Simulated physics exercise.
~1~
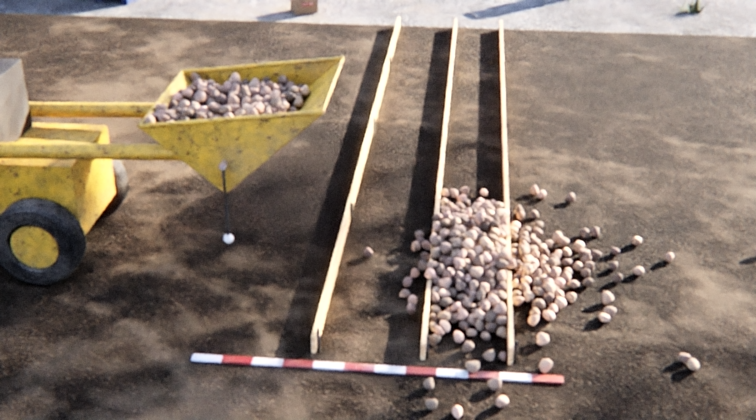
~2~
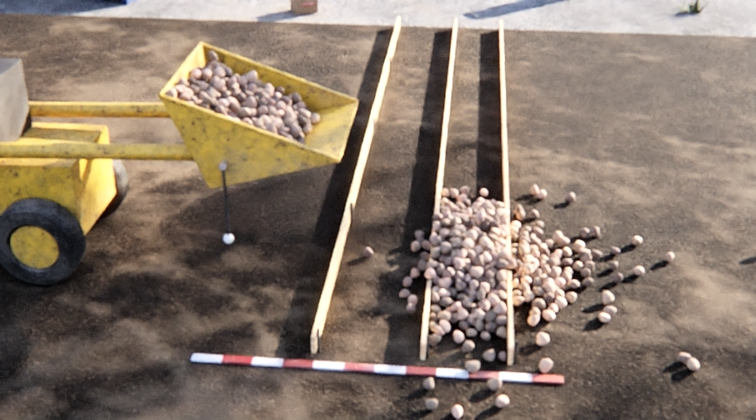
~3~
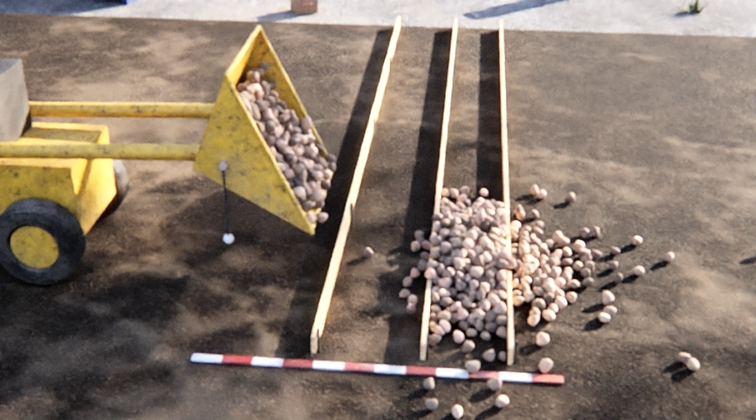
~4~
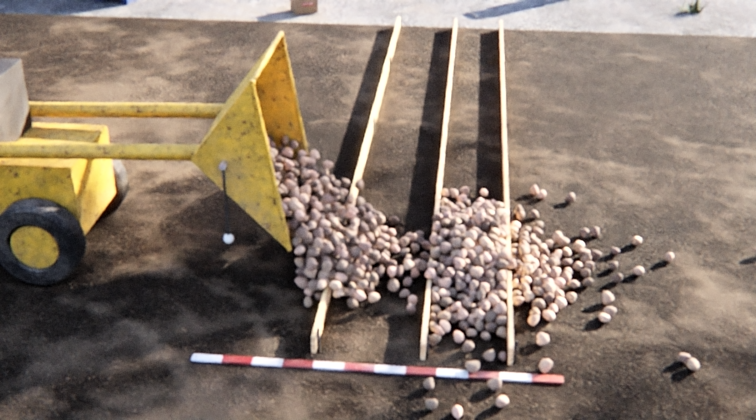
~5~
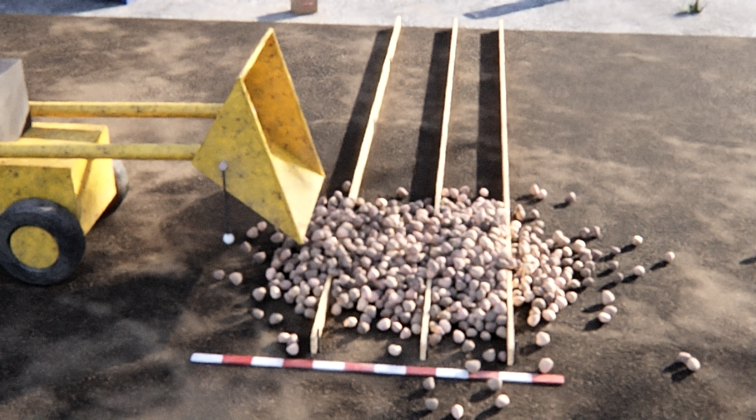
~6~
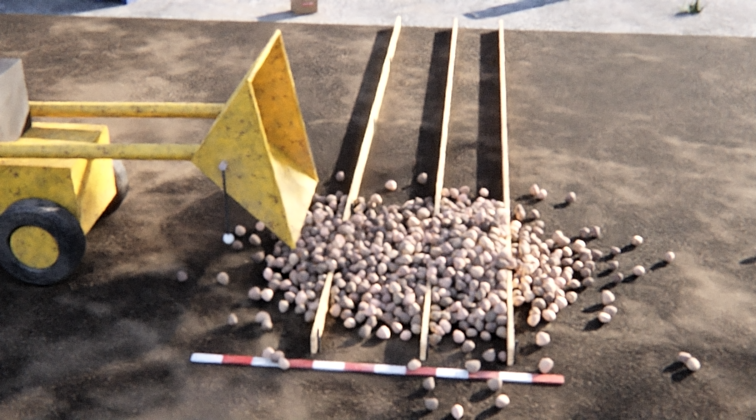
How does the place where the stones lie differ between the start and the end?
At the start the stones are split between the raised bucket on the left and a heap around the two right-hand planks. By the end they all lie lower down, on the ground, in one broad heap that stretches across all three planks, with some strays around it.
